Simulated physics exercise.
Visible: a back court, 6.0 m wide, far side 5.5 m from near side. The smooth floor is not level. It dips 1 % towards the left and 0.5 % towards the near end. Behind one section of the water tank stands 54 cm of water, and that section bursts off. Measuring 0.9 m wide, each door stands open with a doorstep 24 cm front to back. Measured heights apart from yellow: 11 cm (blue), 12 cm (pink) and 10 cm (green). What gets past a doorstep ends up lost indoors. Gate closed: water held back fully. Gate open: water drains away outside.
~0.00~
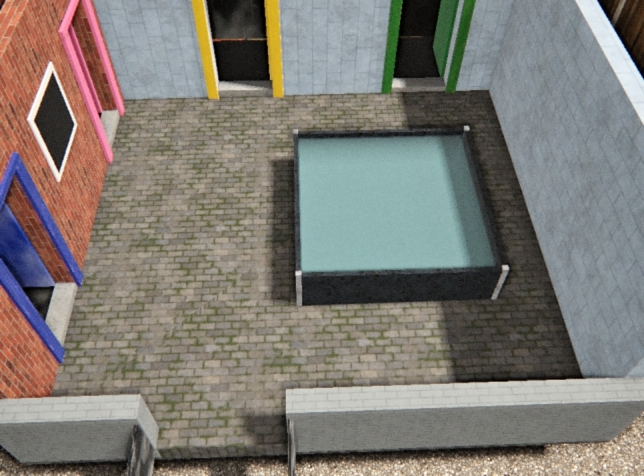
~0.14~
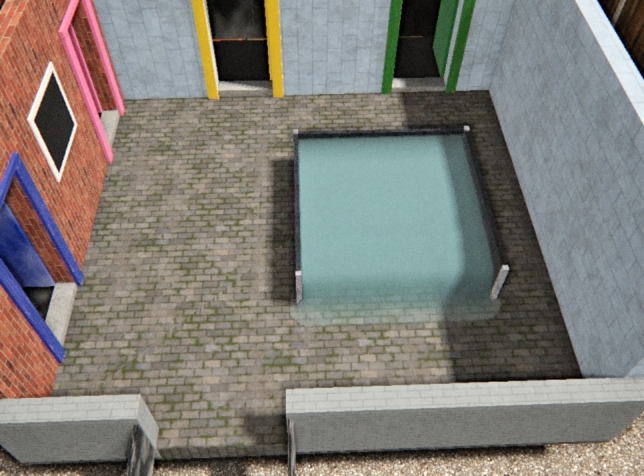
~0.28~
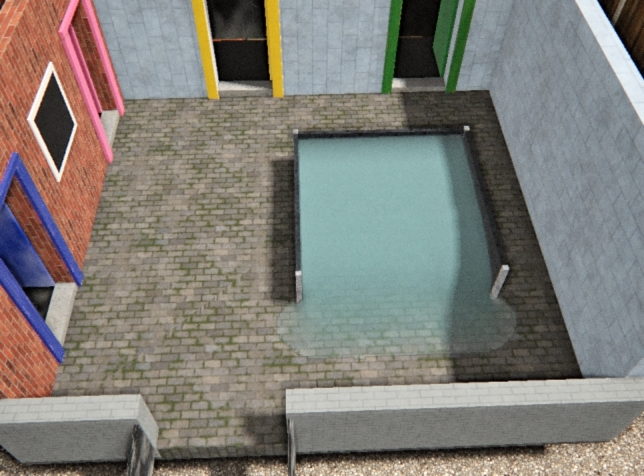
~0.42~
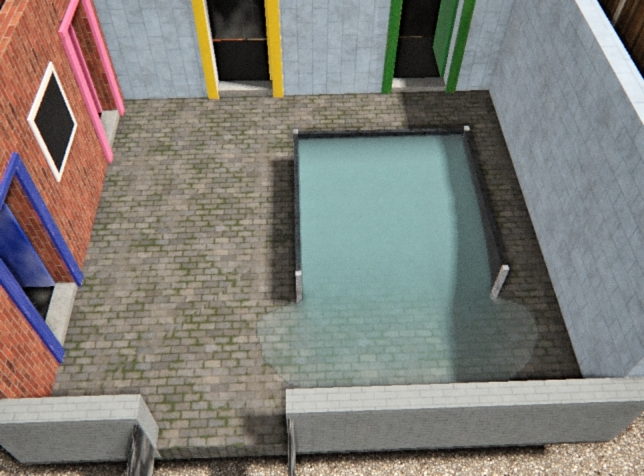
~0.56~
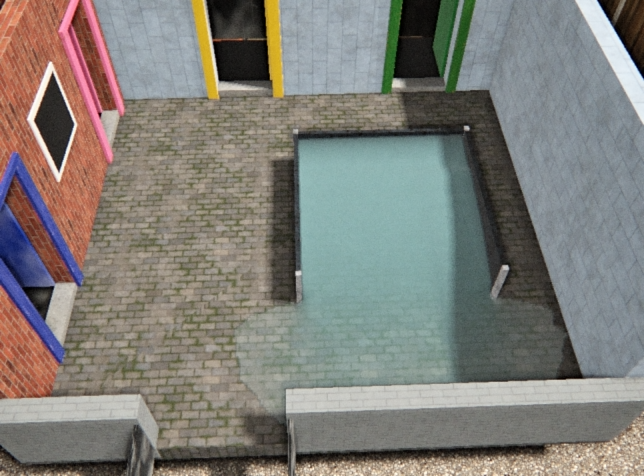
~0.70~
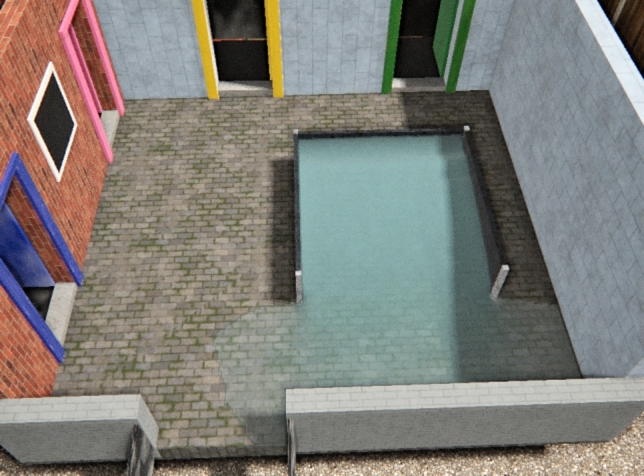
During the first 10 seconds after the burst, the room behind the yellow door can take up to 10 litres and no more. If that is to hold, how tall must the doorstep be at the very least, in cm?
Close to 8.5 cm is just enough.
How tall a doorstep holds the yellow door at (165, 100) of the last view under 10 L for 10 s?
You'd want it roughly 11.5 cm high.
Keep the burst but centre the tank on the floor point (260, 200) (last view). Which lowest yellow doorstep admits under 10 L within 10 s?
It must be around 8.0 cm tall.
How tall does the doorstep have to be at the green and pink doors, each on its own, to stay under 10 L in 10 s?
Some 12.5 cm for green, some 14.0 cm for pink.
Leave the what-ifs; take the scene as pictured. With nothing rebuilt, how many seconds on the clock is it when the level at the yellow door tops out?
Approximately 8.5 s.
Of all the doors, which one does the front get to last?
Door: Yellow.
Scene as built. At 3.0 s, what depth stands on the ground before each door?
Blue door 17 cm, yellow door 0 cm, pink door 0 cm, green door 0 cm.
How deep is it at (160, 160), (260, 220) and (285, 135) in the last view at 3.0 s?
Approx. 0 / 0 / 0 cm.
After 1.4 s water covers 20 % of the floor, deepest (42 cm) near (408, 401); it has not reached the yellow door.
After 3.0 s water covers 45 % of the floor, deepest (36 cm) near (573, 410); it has not reached the yellow door.
After 10.0 s water covers 100 % of the floor, deepest (14 cm) near (90, 244); 9 cm at the yellow door, 0 litres in over its 13 cm doorstep.
At the yellow door as built, the water arrived by 5.4 s and peaked near 11 cm at 8.6 s.
With a doorstep of 7 cm, 19 litres would have come in within the 10 s; with 10.5 cm, 2 litres. So under 10 litres takes about 8.5 cm.
